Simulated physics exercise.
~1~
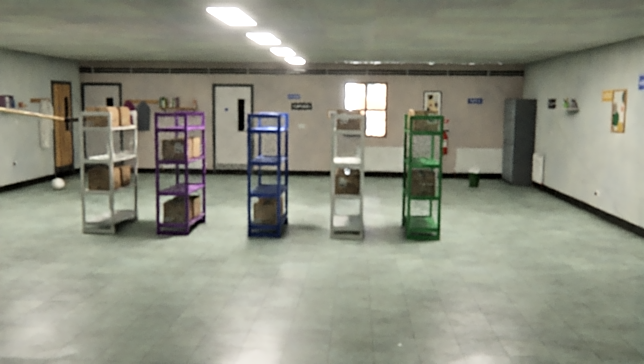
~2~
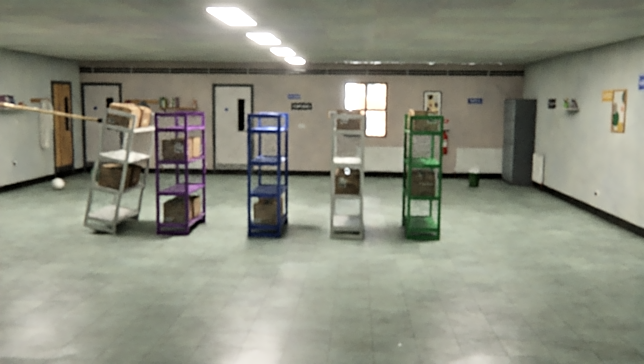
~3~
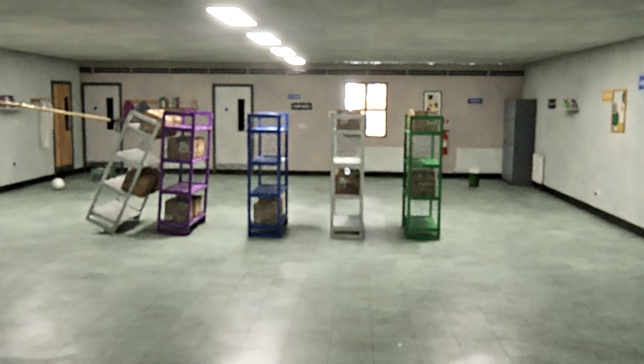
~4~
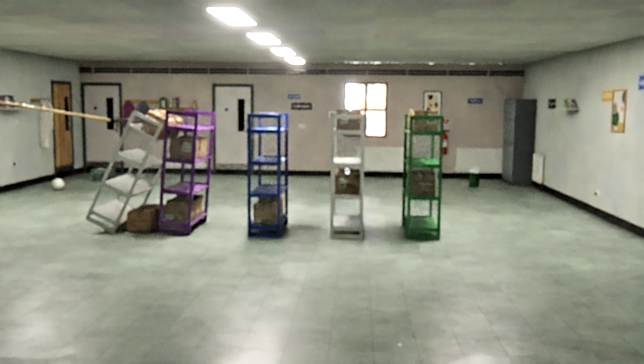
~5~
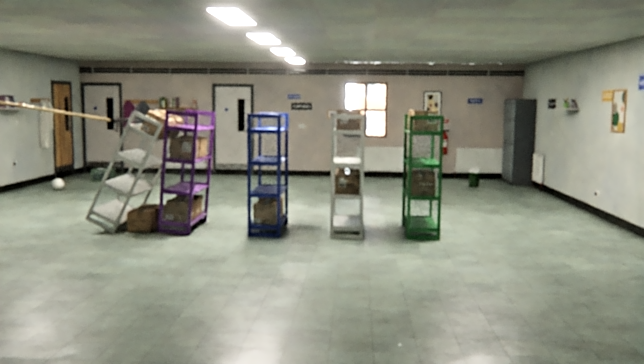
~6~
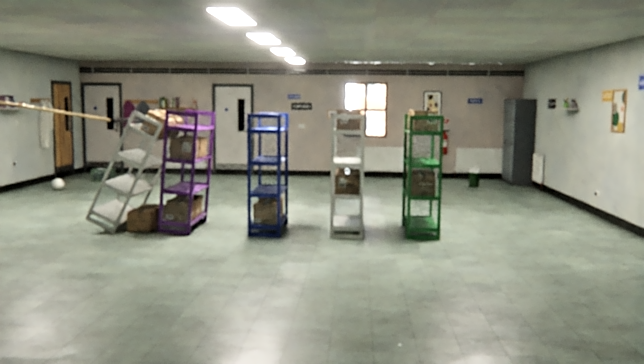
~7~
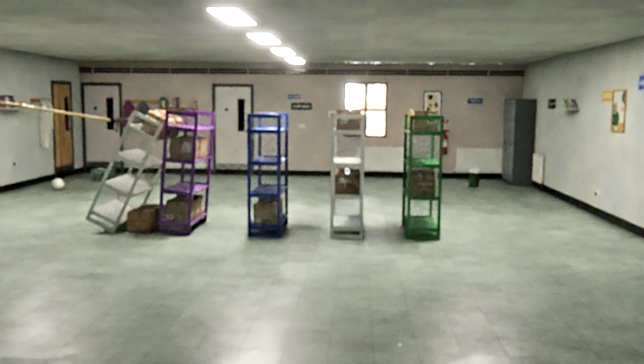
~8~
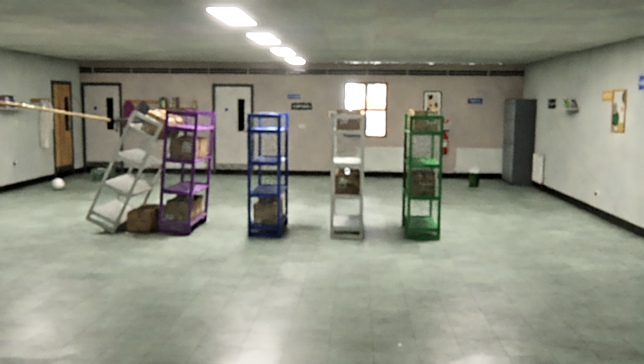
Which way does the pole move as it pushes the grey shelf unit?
The pole moves to the right, pushing the top of the grey shelf unit towards the purple one.
